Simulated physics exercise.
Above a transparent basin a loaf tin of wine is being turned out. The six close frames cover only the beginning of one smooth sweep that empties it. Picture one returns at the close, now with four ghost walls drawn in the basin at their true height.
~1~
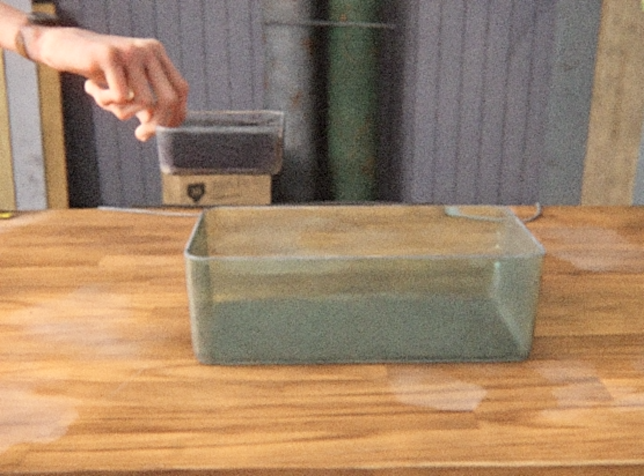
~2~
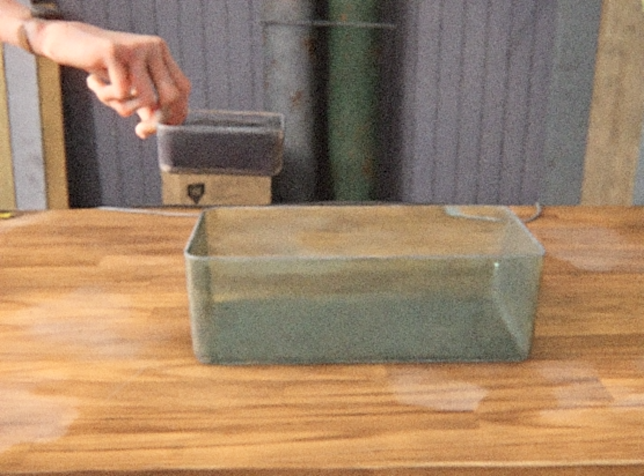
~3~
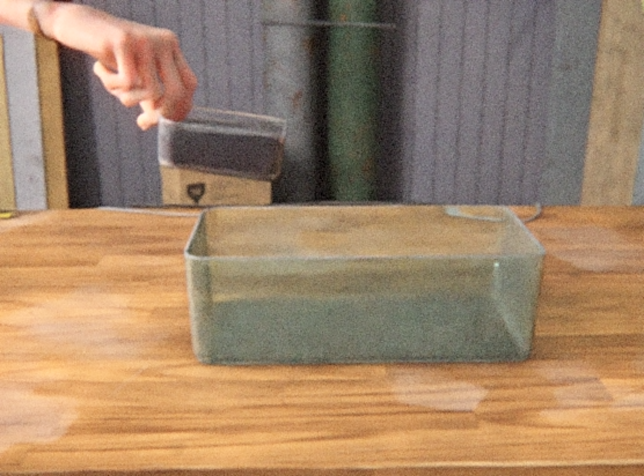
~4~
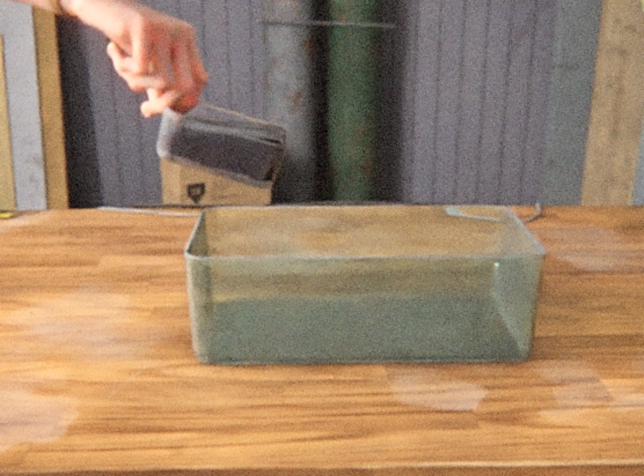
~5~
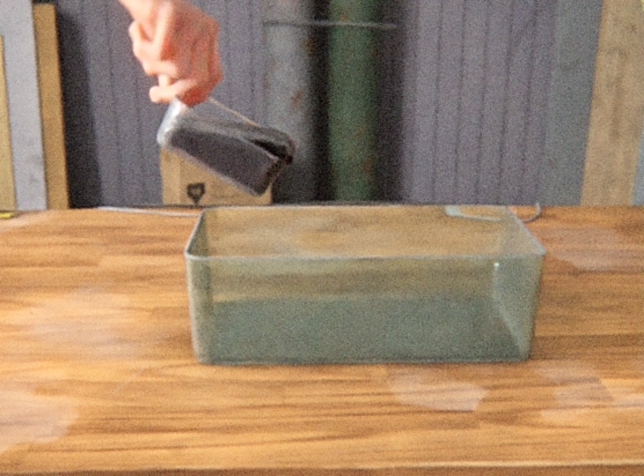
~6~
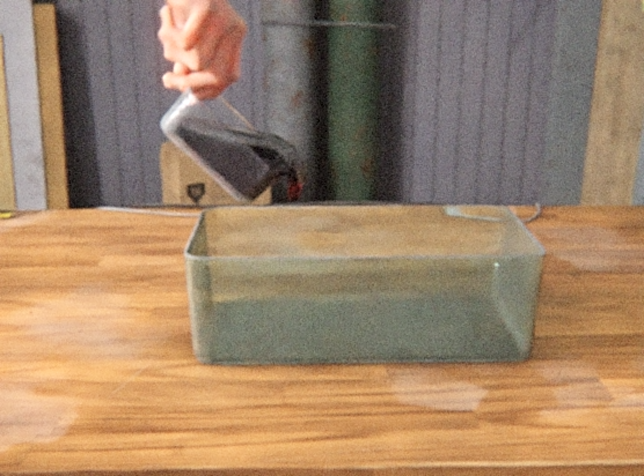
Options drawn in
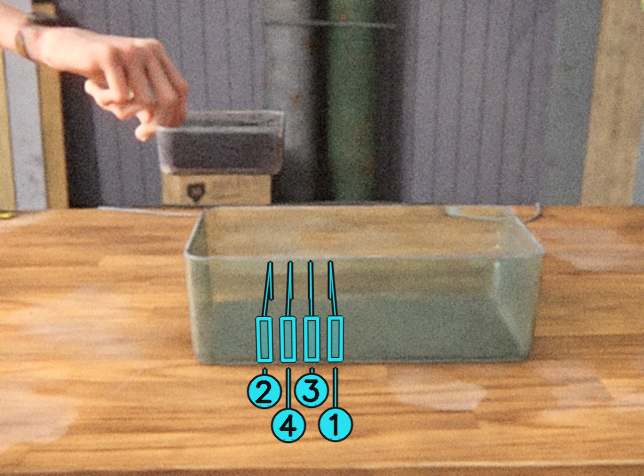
In the video, a hand holds a small clear container of dark red liquid above and behind a larger transparent basin on a wooden table, then tilts it steadily to the right until liquid runs over its lip.
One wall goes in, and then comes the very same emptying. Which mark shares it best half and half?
1.
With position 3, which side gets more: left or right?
The right side.
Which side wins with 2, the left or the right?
The right one.
On the marked copy, 1 at (335, 368); 2 at (264, 369); 3 at (311, 368); 4 at (288, 369).
With 1, about 53 % ends left of the wall and 46 % right of it.
With 2, about 7 % ends left of the wall and 93 % right of it.
With 3, about 22 % ends left of the wall and 78 % right of it.
With 4, about 11 % ends left of the wall and 88 % right of it.
